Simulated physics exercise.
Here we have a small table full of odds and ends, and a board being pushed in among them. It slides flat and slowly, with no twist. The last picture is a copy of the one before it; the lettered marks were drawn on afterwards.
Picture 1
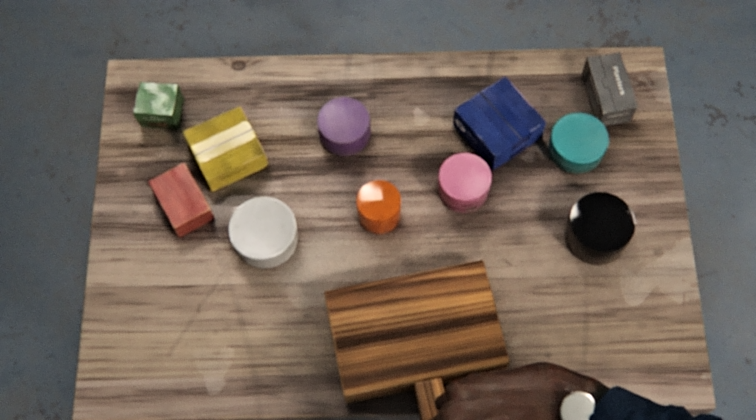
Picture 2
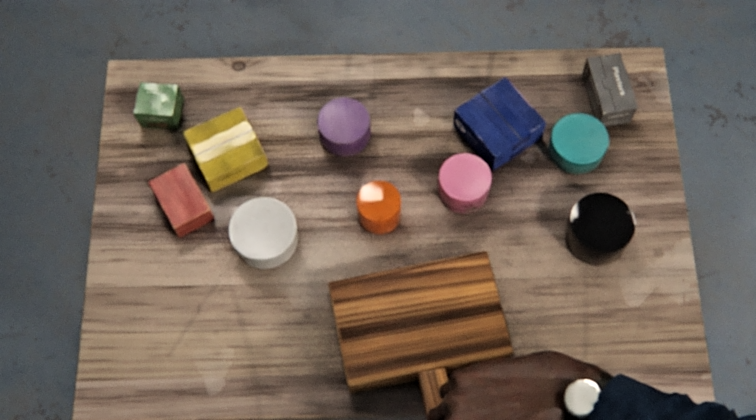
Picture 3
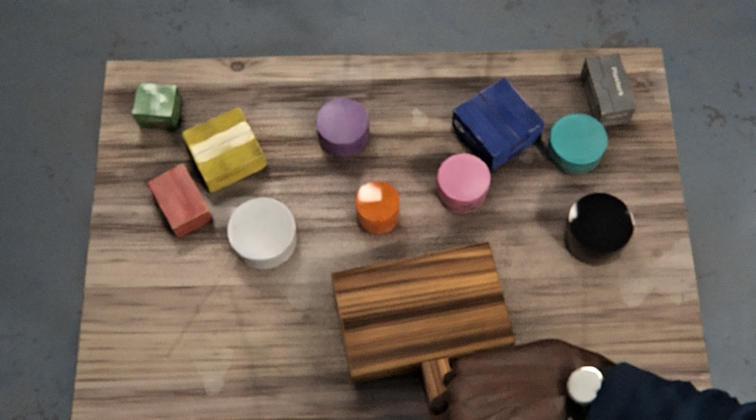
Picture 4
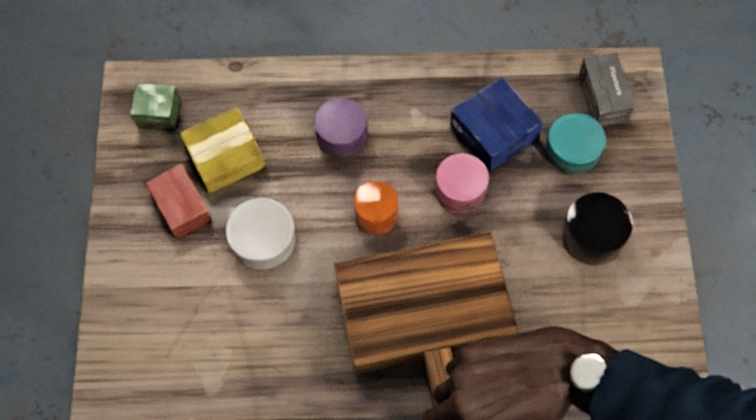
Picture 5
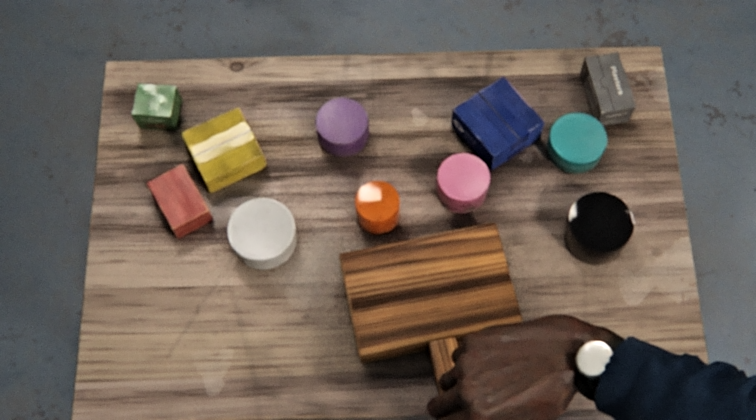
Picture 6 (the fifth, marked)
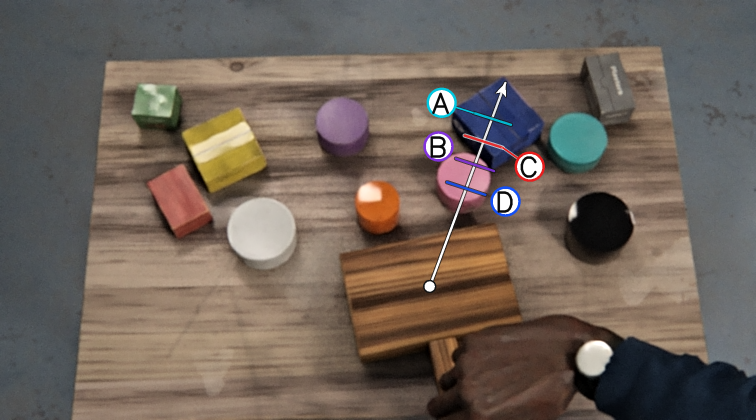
A hand slowly slides a striped wooden board up the table toward the orange pot.
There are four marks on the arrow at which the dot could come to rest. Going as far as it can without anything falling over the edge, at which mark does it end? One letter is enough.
At A, and not beyond.
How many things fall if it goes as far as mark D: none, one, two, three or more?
In all, none.
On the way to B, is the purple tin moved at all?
Yes.
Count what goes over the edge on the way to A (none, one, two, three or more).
In all, none.
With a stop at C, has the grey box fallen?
No.
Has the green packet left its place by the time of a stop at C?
By then, no.
On the marked copy, A at (492, 119); B at (475, 164); C at (484, 142); D at (466, 188); the arrow from (430, 287) to (506, 83); the white dot at (430, 287).
With A. Early on, board (452, 228); pink tub (455, 155); orange pot (376, 173).
Further on, board (475, 168); blue box (501, 86); pink tub (445, 104).
At the end, board (491, 127); blue box (504, 49); pink tub (442, 68); nothing has fallen.
As for the rest, B is safe but short; C is safe but short; D is safe but short.
